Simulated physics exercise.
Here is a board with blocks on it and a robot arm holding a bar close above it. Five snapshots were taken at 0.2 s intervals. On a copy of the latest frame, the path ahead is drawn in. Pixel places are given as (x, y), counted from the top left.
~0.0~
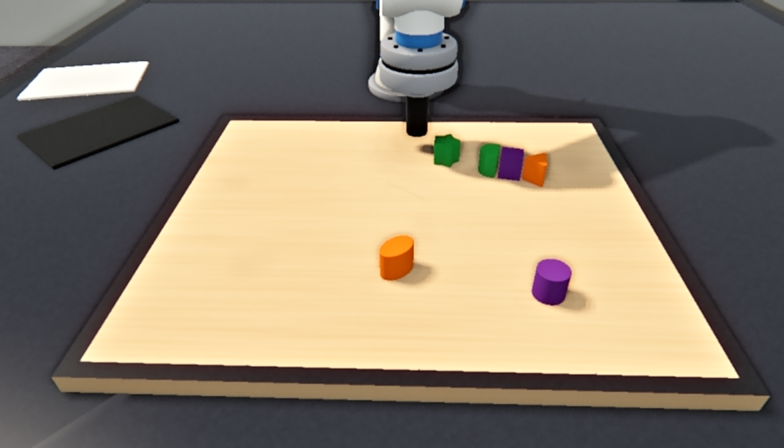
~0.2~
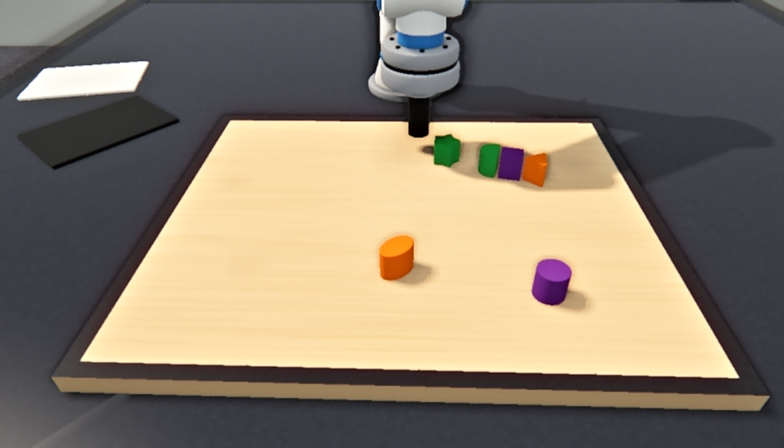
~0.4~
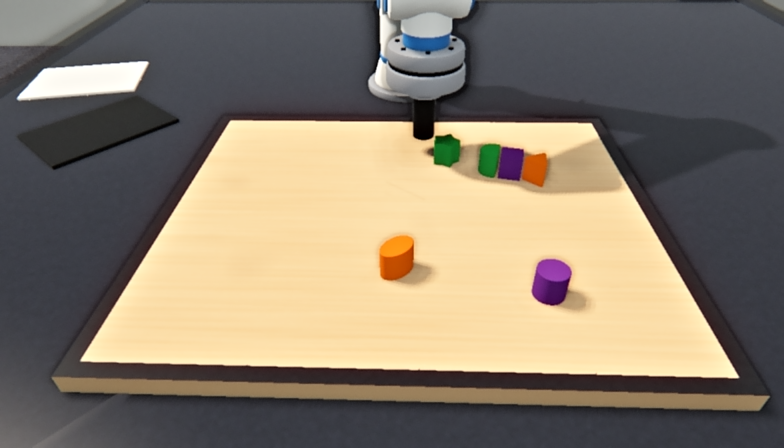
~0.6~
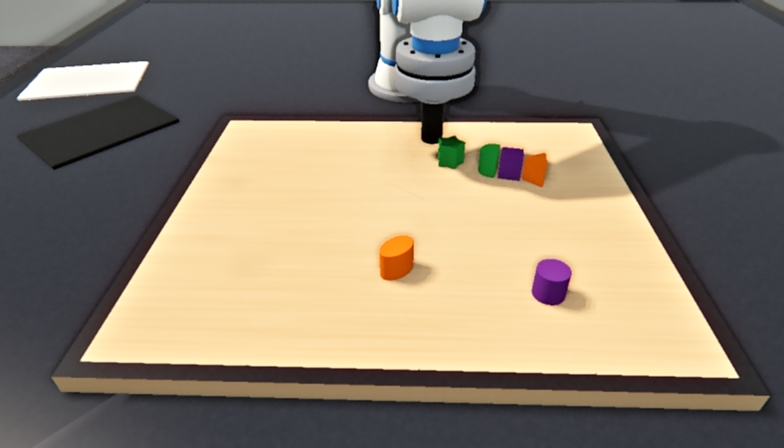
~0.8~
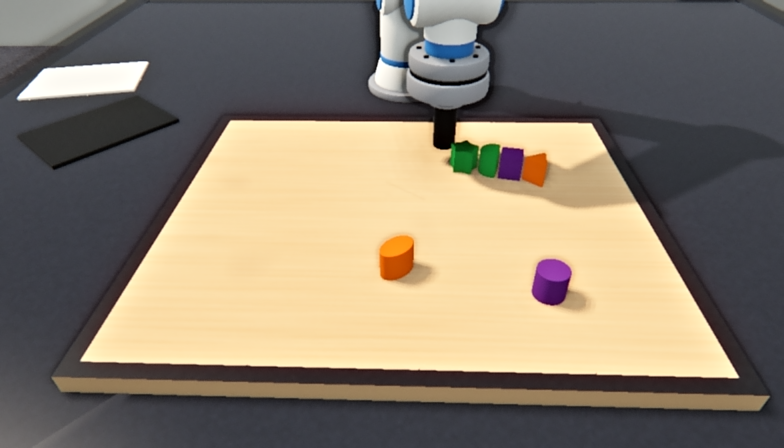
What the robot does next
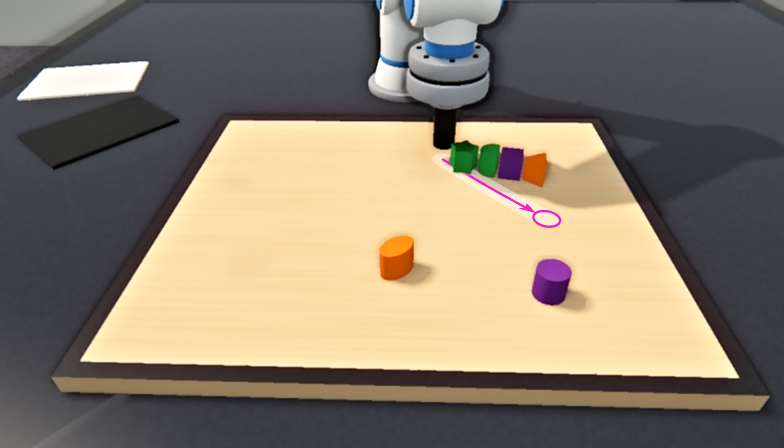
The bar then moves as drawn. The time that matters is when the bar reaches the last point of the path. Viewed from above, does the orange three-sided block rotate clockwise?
Yes, it checks out.
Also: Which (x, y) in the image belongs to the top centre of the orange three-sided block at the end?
Put as a pixel place, it's (575, 159).
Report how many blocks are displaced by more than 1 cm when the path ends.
I predict three or more.
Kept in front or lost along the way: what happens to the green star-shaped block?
It slips out to the side or back.
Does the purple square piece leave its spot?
Yes.
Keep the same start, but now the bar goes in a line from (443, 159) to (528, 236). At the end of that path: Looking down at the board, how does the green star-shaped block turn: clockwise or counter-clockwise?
Looking down, it rotates anti-clockwise.
Drawn move, in a line from (443, 159) to (547, 219).
What follows on the original path. One third of the way, bar at (475, 163); green star-shaped block at (500, 162), turned 50° anticlockwise; green D-shaped block at (518, 156), turned 20° anticlockwise; purple square piece at (537, 156), turned 20° anticlockwise; orange three-sided block at (565, 160).
Two thirds of the way, bar at (510, 182); green star-shaped block at (539, 173), turned 110° anticlockwise; green D-shaped block at (535, 160), turned 50° anticlockwise; purple square piece at (550, 155), turned 50° anticlockwise; orange three-sided block at (575, 159), turned 50° clockwise.
At the end, bar at (550, 203); green star-shaped block at (550, 177), turned 180° anticlockwise; green D-shaped block at (535, 160), turned 50° anticlockwise; purple square piece at (550, 155), turned 50° anticlockwise; orange three-sided block at (575, 159), turned 50° clockwise.
